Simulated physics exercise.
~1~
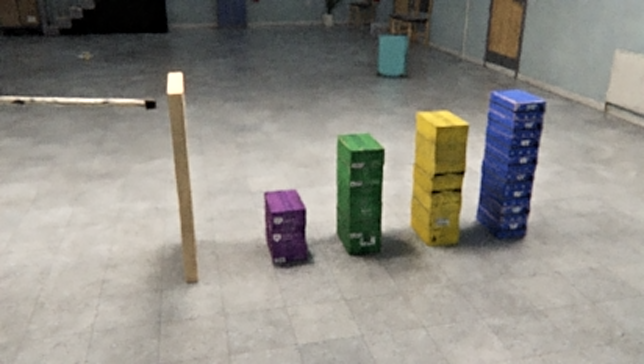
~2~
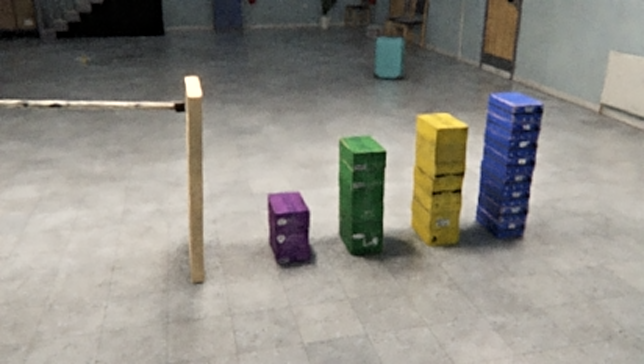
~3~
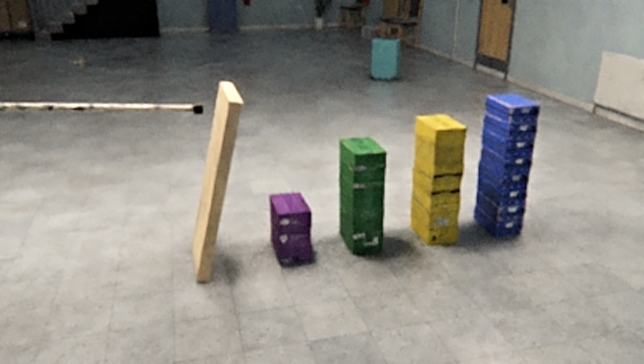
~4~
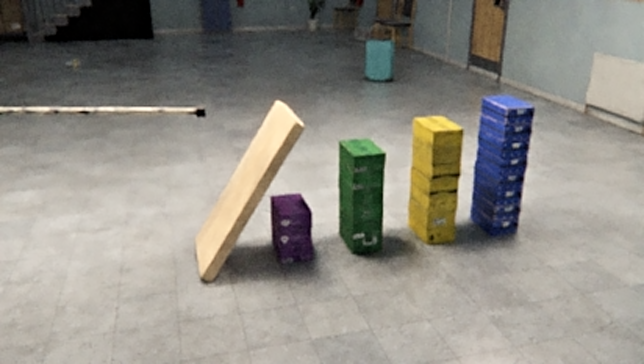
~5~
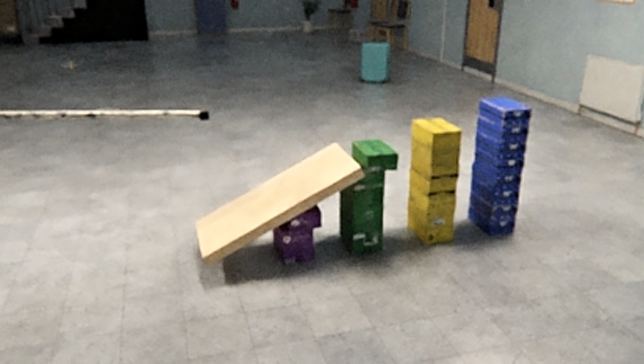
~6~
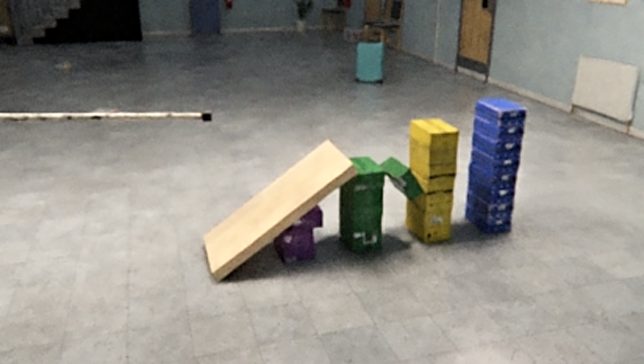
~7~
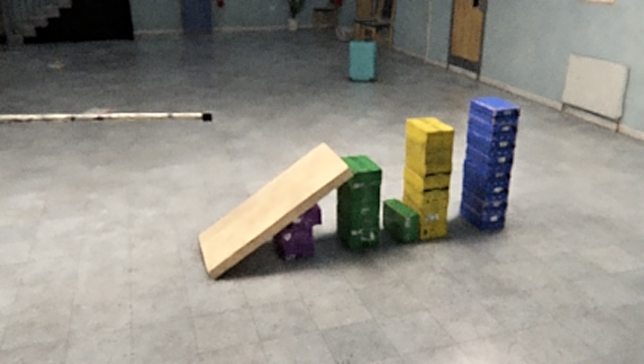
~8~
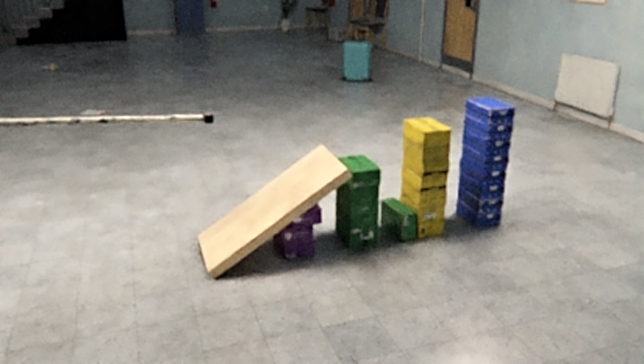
A long pole reaches in from the left and pushes a pale upright board on the grey floor of a large hall, seen from slightly above as the view drifts gently sideways. To the board's right stand purple, green, yellow and blue piles of boxes, each taller than the last. The pole stops, and the board tips rightward over the short purple pile and strikes the top of the green one. The top green box slides off, tumbles and lands on its side before the yellow pile. The board rests slanted against the green pile, with the yellow and blue piles still standing.
